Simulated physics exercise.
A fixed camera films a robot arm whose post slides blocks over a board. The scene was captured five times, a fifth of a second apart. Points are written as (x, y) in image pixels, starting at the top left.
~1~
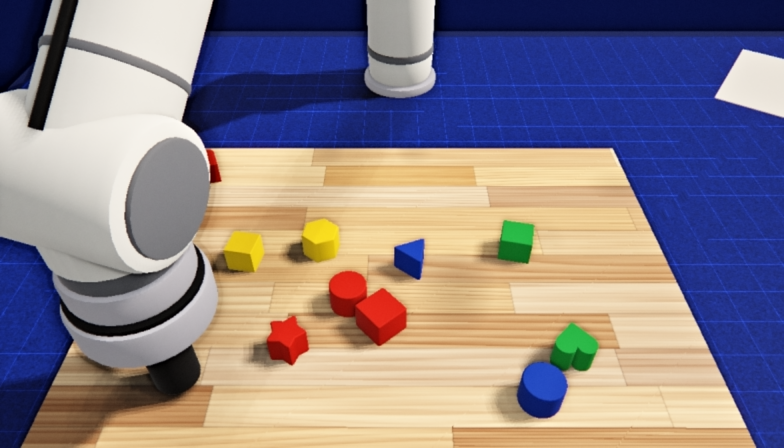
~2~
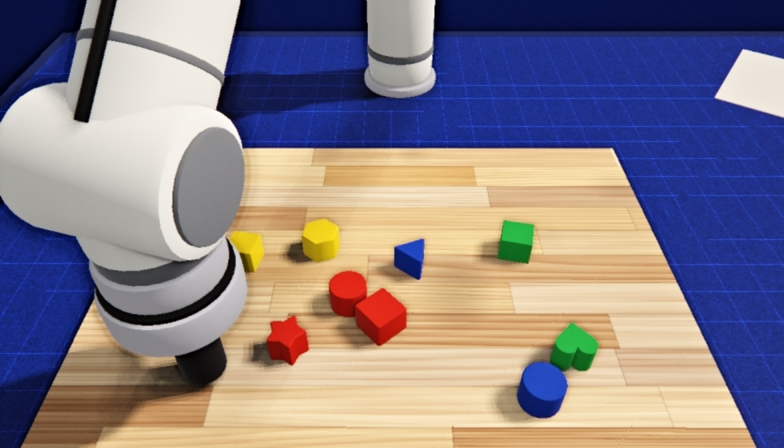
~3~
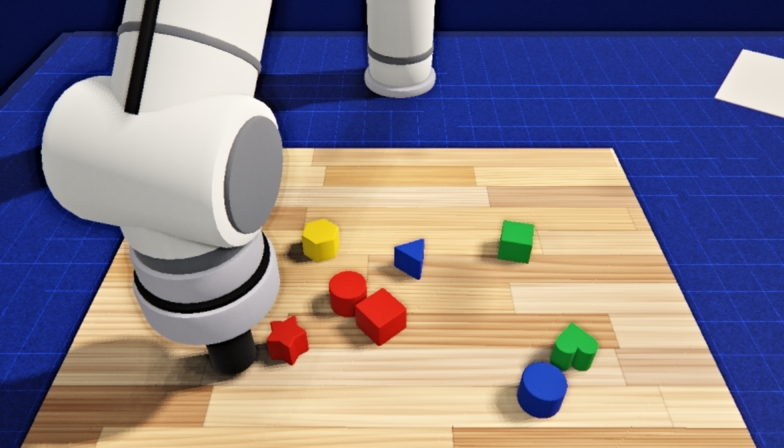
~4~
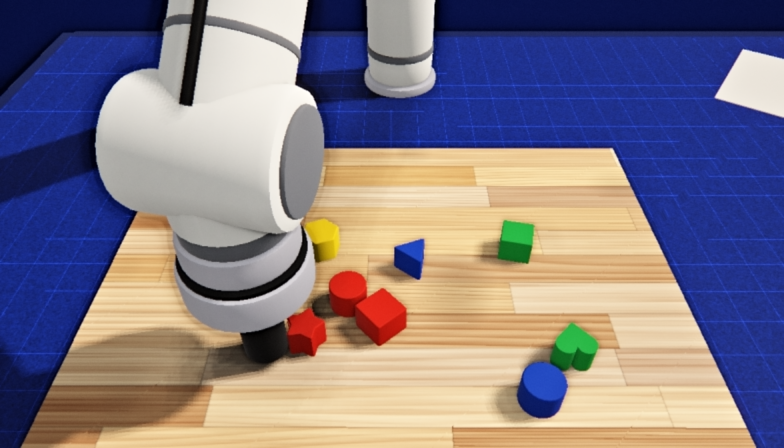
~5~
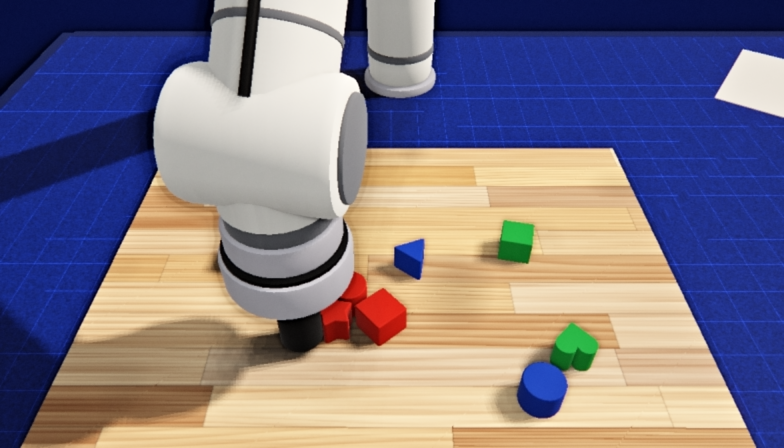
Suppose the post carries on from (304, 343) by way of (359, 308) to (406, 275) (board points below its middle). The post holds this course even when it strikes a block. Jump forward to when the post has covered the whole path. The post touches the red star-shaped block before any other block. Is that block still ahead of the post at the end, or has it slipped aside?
Still in front.
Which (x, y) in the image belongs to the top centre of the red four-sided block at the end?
Put as a pixel place, it's (413, 300).
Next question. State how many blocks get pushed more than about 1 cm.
Counting only shifts above 1 cm, I get three or more blocks.
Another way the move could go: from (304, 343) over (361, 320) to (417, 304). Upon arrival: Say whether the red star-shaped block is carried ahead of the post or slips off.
I expect it to be in front.
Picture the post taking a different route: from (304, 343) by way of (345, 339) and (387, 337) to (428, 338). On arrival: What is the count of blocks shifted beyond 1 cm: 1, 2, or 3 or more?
Blocks that move over 1 cm: Three or more.
What follows on the original path. One third of the way, post at (341, 312); red star-shaped block at (370, 286); red circular block at (378, 260); red four-sided block at (404, 302), turned 50° clockwise.
Two thirds of the way, post at (376, 290); red star-shaped block at (405, 266); red circular block at (391, 242); red four-sided block at (413, 300), turned 80° clockwise; blue triangular block at (420, 241), turned 55° clockwise.
At the end, post at (406, 268); red star-shaped block at (436, 247); red circular block at (396, 231); red four-sided block at (413, 300), turned 80° clockwise; blue triangular block at (436, 224), turned 15° clockwise.
